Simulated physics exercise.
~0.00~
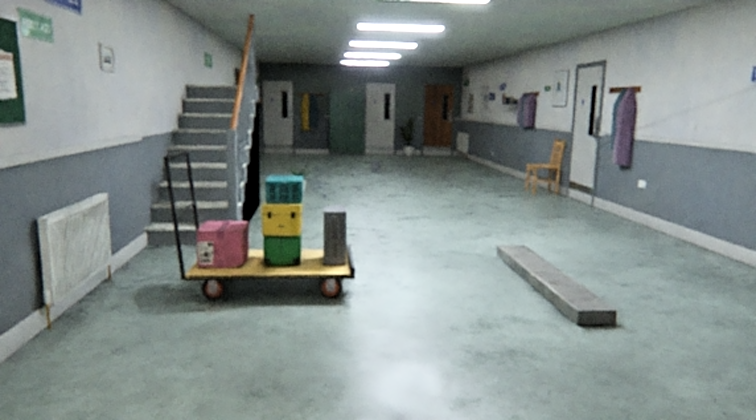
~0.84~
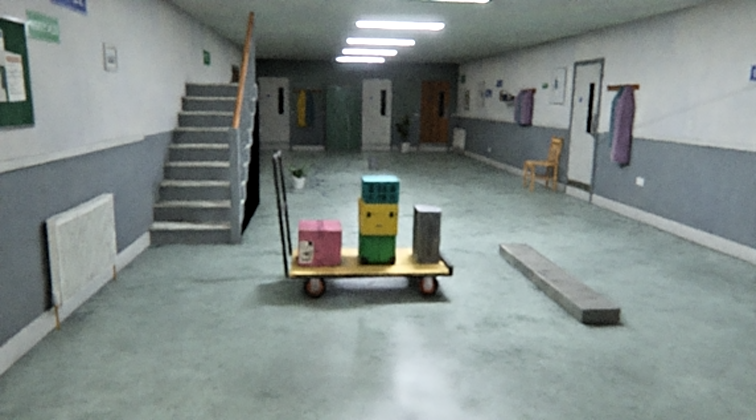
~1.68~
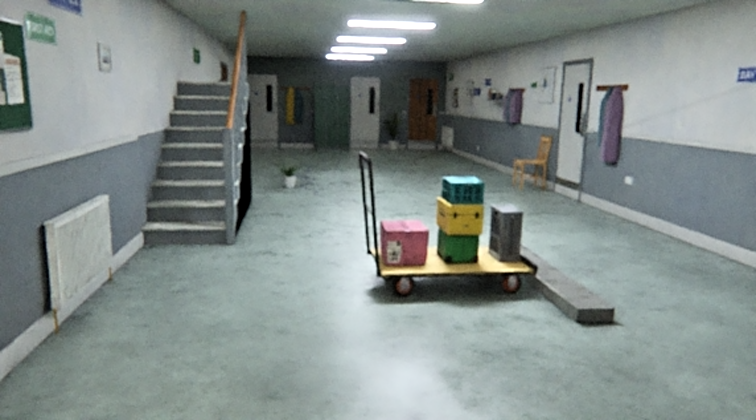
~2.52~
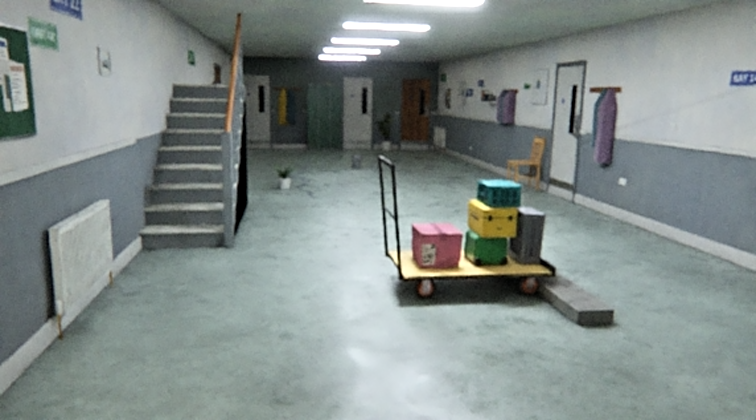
Flatbed trolley carrying stacked crates and a pink parcel rolling right along a corridor, reaching a low kerb with its load aboard.
